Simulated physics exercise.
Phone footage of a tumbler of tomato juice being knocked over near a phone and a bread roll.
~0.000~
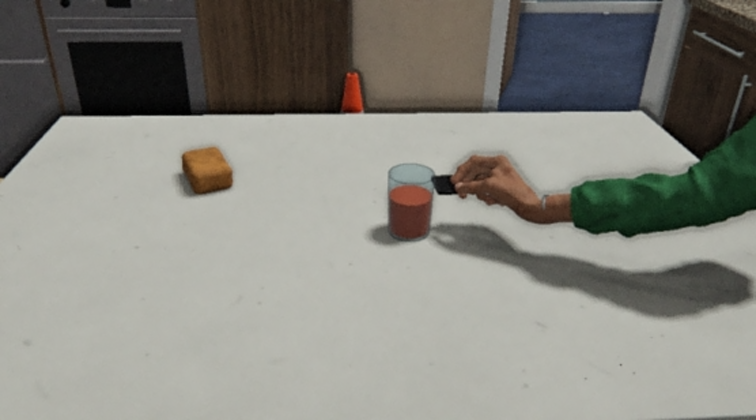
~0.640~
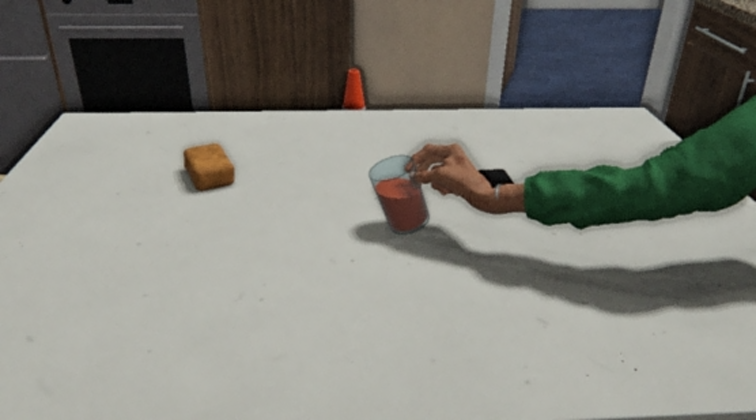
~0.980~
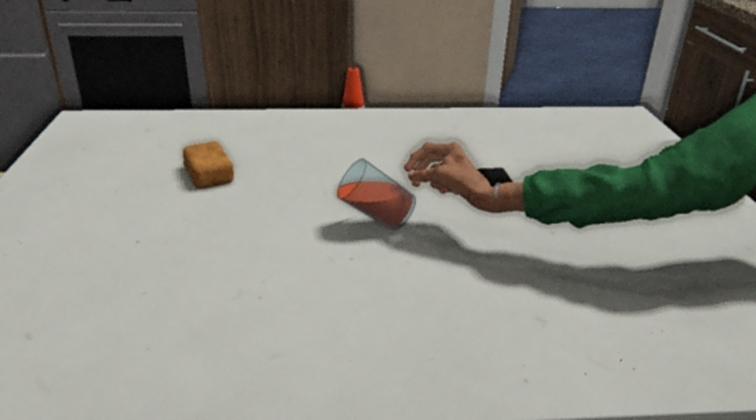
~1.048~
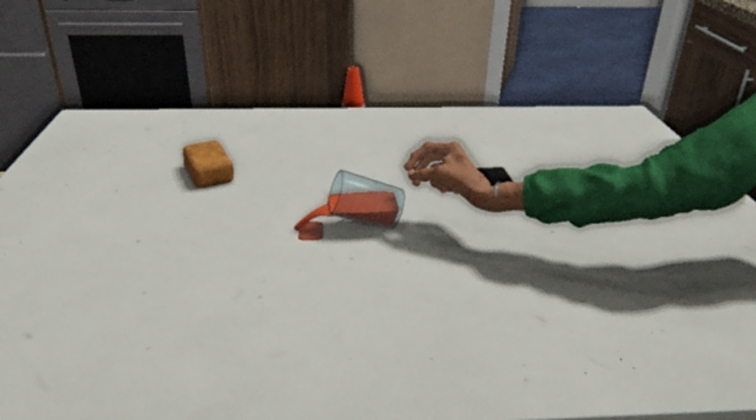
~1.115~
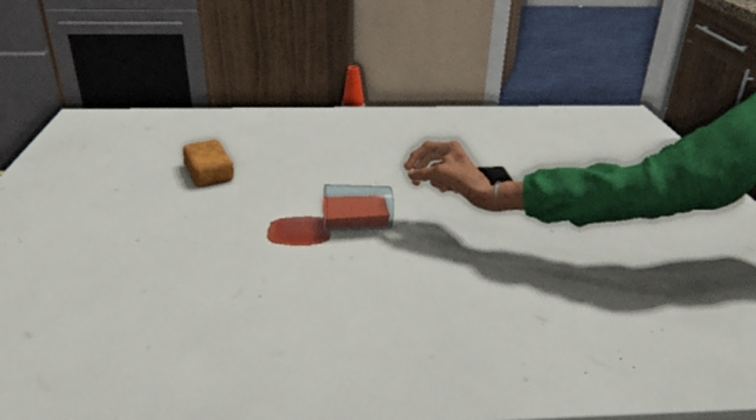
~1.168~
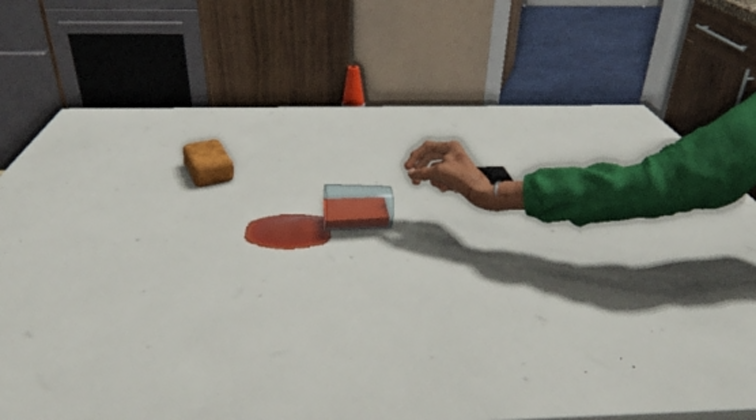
Tumbler of red juice tipping over leftward as a hand pushes its side, juice pooling on a white table near a bread roll.
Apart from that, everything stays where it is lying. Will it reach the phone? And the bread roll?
You'll find the phone is missed by the spill, and the bread roll is caught by the spill.
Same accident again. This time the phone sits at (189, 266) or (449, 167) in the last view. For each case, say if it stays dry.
Case 1 - it is touched; case 2 - it is not touched.
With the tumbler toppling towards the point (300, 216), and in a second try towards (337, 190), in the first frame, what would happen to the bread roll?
To begin with it becomes wetted; next it becomes wetted.
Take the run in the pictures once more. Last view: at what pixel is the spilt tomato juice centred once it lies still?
Resting centre: About (148, 239).
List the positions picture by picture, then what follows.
In the first frame, it stands upright; tumbler (411, 201) about two thirds full; phone (472, 182); bread roll (205, 158).
The second frame shows fingers against its side; tumbler about two thirds full, surface at (398, 188).
In the third frame, it is falling; tumbler (376, 194) tipped 50°; bread roll (206, 153).
In the fourth frame, it is falling; tumbler (364, 200) tipped 70°; phone (473, 176).
In the fifth frame, it is down; tumbler (355, 208) tipped 85°; a puddle starts at (302, 230).
In the sixth frame, it is down; tumbler (356, 208) tipped 85°; a puddle starts at (294, 230); phone (473, 175); bread roll (206, 151).
After 1.5 s, the puddle covers about as much as a tray; the phone is untouched; the bread roll is untouched.
After 2.3 s, the puddle covers about as much as a big tray; the phone is untouched; the bread roll is reached.
After 3.6 s, the puddle covers about as much as a big tray; the phone is untouched; the bread roll is reached.
